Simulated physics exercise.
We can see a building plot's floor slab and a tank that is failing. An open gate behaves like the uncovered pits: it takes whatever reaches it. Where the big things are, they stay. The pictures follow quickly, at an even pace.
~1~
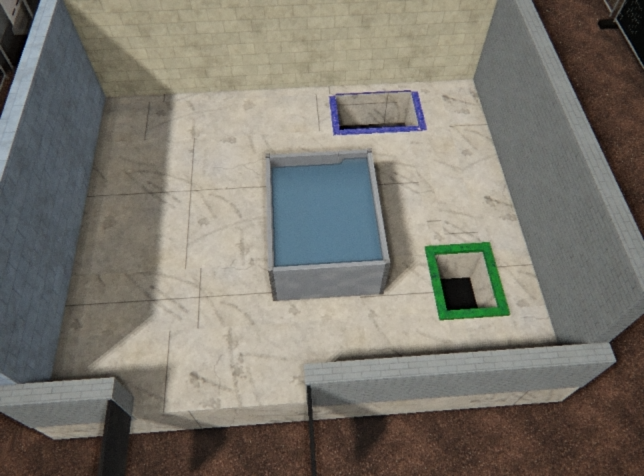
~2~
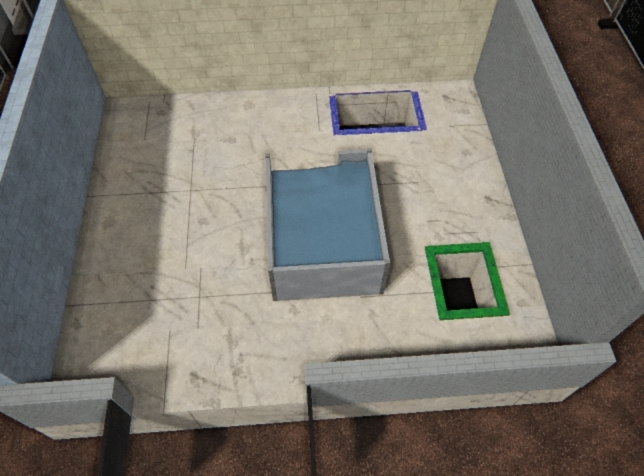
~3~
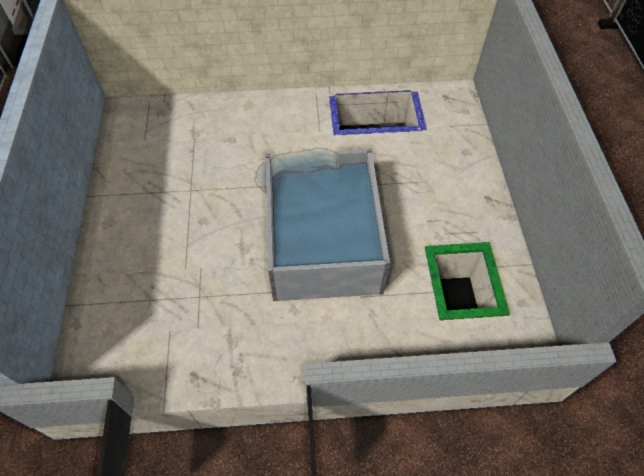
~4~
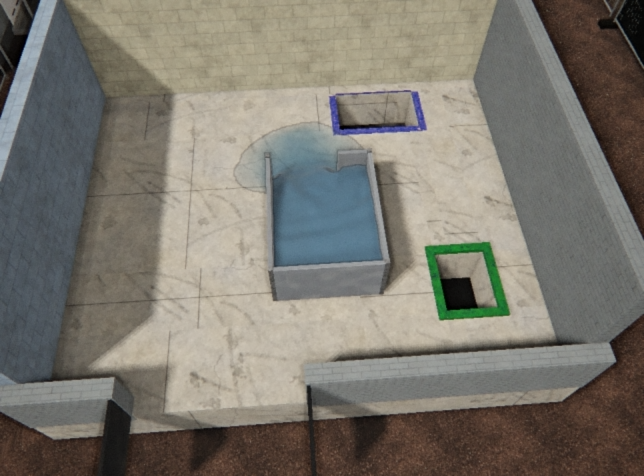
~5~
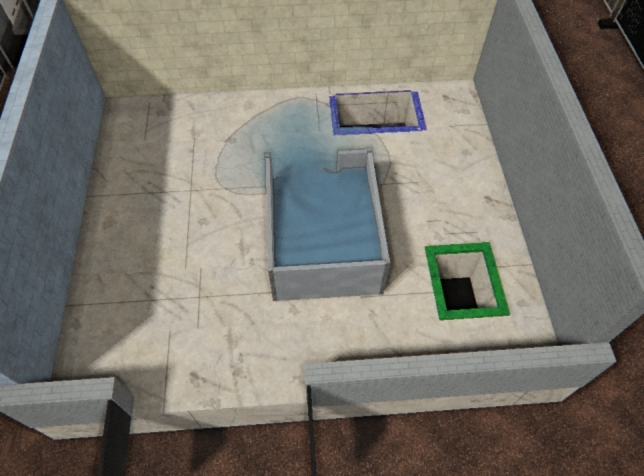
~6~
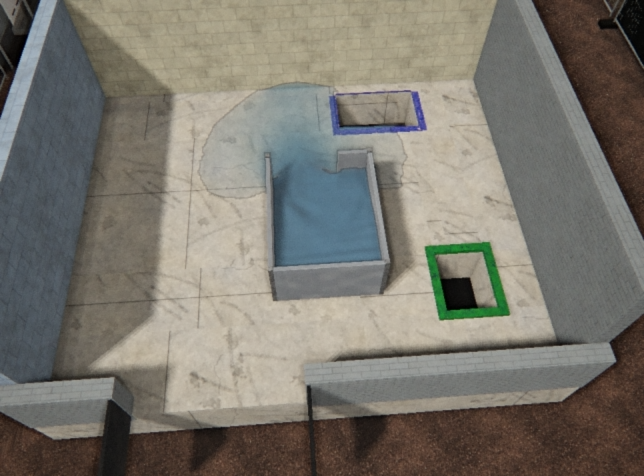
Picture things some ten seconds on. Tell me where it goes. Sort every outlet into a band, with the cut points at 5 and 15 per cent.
Final shares: The gate 5 to 15 %; the blue pit over 15 %; the green pit under 5 %.
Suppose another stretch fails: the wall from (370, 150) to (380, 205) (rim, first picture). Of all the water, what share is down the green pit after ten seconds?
Green: About 10 %.
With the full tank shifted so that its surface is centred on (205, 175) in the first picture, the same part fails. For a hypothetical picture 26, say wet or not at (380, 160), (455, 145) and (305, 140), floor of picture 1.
Location one: Soaked; location two: Bone dry; location three: Soaked.
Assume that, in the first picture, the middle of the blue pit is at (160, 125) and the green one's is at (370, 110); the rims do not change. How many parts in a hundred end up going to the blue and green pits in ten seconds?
My answer: Blue gets 45 percent, green gets 20 percent.
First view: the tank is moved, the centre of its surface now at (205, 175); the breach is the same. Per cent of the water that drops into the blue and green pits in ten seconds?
I'd guess blue takes near 25 % and green near 0 %.
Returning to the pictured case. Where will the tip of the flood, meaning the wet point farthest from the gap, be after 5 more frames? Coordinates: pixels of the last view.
Approximate pixel: (157, 98).
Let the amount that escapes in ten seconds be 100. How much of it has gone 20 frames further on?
45 per cent.
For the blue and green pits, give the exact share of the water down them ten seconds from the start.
Approximate shares: 38 per cent and 0 per cent.
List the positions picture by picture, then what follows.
In the first picture, still water in the water tank at (324, 209).
In the second picture, water pours out on the water tank's far side and has run to a hidden place.
In the third picture, water pours out on the water tank's far side and has run to a hidden place.
In the fourth picture, the front is at (319, 126), out from the gap on the water tank's far side.
In the fifth picture, water pours out on the water tank's far side and has run to (310, 102).
In the sixth picture, water pours out on the water tank's far side and has run to (266, 90).
A moment on, water covers 20 % of the floor; the gate 0 %, the blue pit 6 %, the green pit 0 %.
Next, water covers 25 % of the floor; the gate 0 %, the blue pit 14 %, the green pit 0 %.
Then, water covers 40 % of the floor; the gate 0 %, the blue pit 23 %, the green pit 0 %.
Later, water covers 55 % of the floor; the gate 2 %, the blue pit 33 %, the green pit 0 %.
In the end, water covers 65 % of the floor; the gate 13 %, the blue pit 38 %, the green pit 0 %.
